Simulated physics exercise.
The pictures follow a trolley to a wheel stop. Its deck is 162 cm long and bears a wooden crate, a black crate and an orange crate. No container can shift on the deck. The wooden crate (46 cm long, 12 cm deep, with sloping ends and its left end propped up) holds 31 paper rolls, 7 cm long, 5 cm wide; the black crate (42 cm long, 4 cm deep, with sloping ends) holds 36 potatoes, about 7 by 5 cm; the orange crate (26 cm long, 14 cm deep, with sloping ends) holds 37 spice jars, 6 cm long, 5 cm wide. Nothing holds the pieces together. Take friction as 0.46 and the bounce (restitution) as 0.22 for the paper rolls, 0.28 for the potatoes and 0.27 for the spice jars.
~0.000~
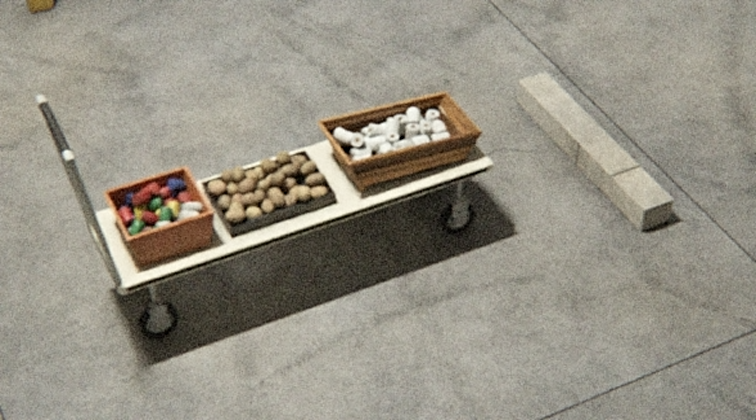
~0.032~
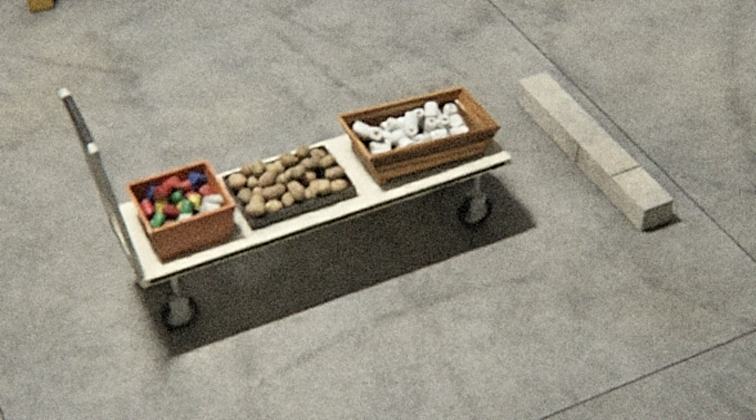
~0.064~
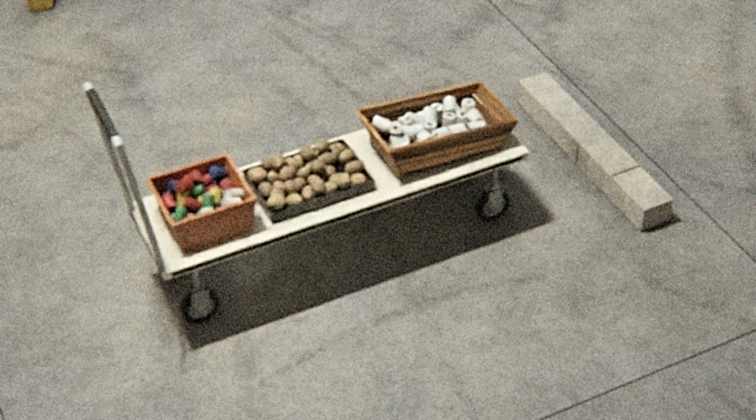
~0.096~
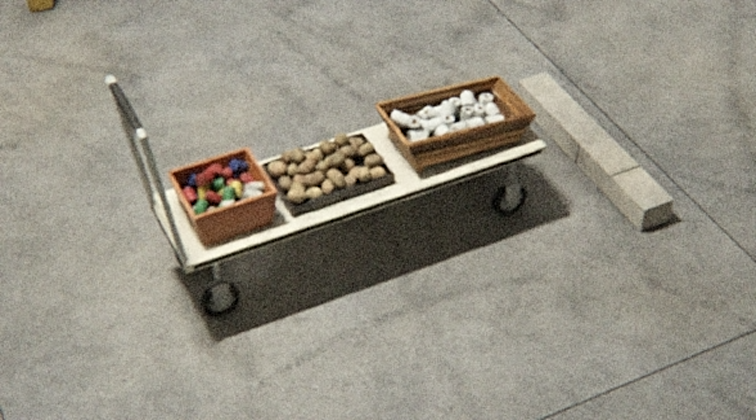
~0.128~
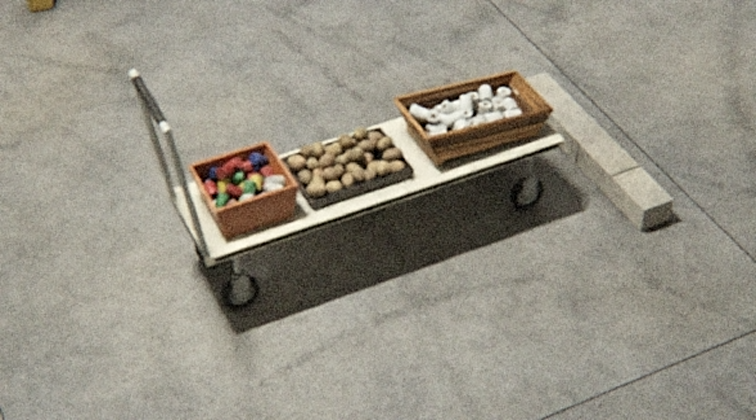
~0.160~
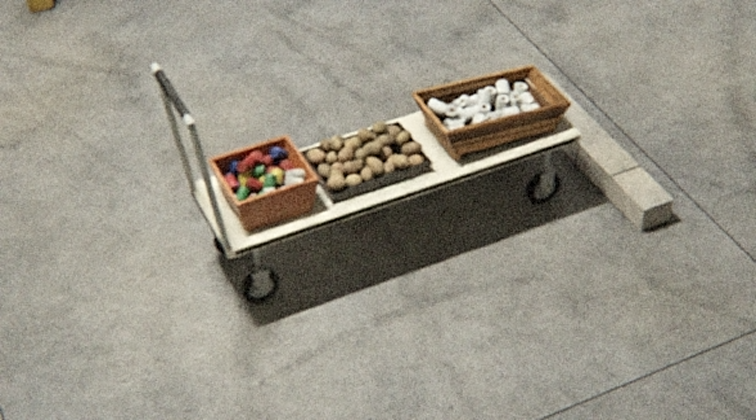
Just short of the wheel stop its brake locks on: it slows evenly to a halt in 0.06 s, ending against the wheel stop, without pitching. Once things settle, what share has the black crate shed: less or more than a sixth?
The black crate loses more than one in six of its potatoes.
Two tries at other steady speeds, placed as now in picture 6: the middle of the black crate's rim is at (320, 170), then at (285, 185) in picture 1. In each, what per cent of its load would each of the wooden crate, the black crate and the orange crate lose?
Wooden crate 0 then 10, black crate 10 then 30, orange crate 0 then 0 per cent.
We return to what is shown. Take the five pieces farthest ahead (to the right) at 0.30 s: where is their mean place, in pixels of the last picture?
Near (580, 84).
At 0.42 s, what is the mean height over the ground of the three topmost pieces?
About 64 cm.
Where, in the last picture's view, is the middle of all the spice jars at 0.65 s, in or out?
Around (317, 172).
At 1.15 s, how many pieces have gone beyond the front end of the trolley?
Some 5 pieces.
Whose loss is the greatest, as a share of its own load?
The black crate.
After 0.20 s, the brake bites.
After 0.30 s, wooden crate 31 in, 0 out, black crate 33 in, 3 out and orange crate 37 in, 0 out.
After 0.42 s, wooden crate 30 in, 1 out, black crate 27 in, 9 out and orange crate 37 in, 0 out.
After 0.65 s, wooden crate 27 in, 4 out, black crate 24 in, 12 out and orange crate 36 in, 1 out.
When it is over (at 1.15 s), wooden crate 27 in, 4 out, black crate 23 in, 13 out and orange crate 36 in, 1 out. Asked share, 13 of 36, 36 per cent.
